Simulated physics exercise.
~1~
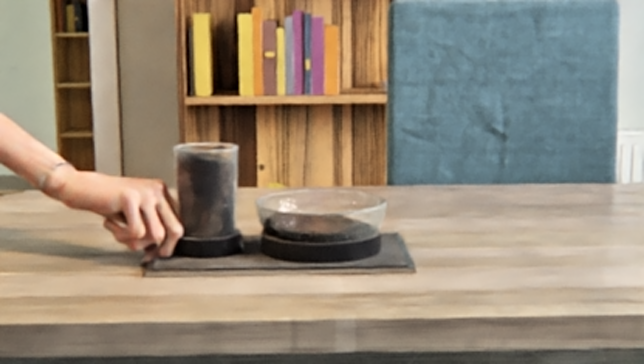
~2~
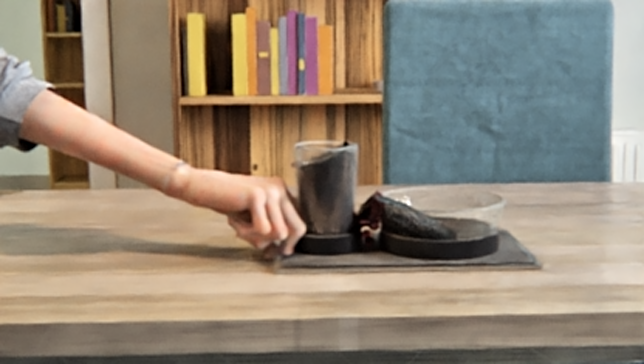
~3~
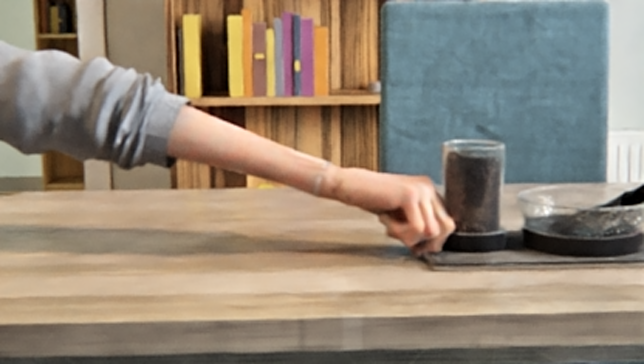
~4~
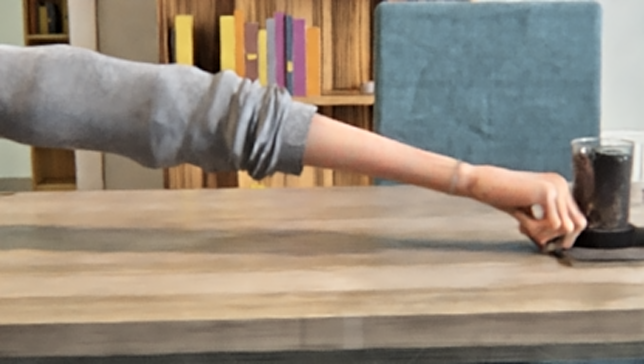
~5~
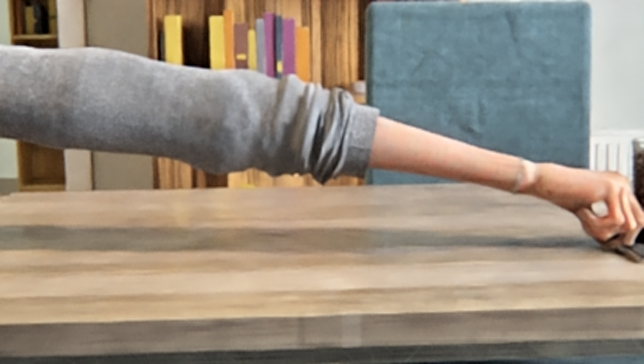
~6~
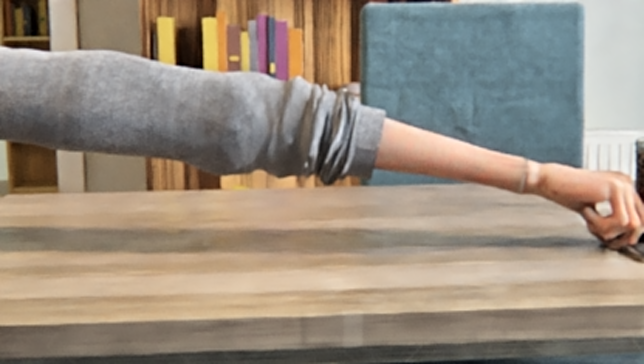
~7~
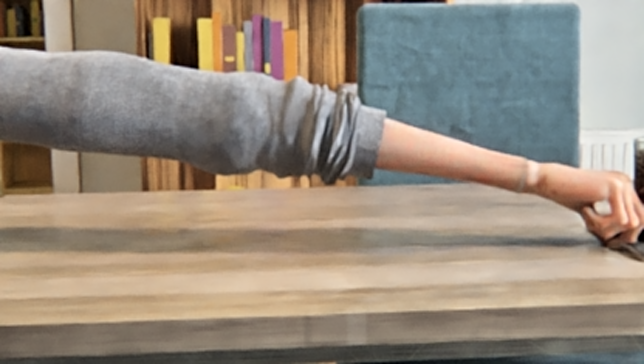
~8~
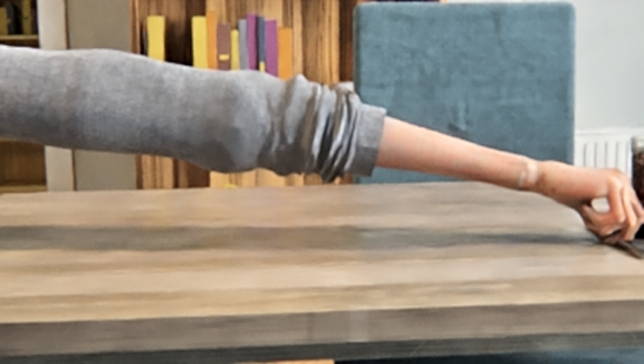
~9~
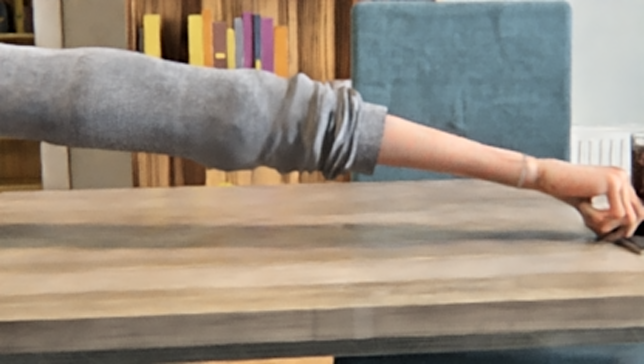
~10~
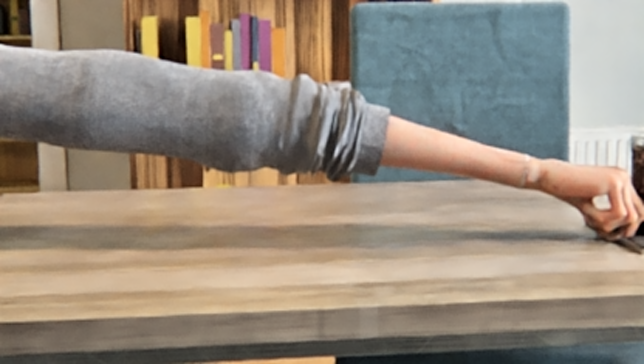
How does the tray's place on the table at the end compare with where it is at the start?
At the start the tray sits left of the middle of the view, fully visible on the table. By the end it is at the far right edge, with only a small part of it still showing by the hand.
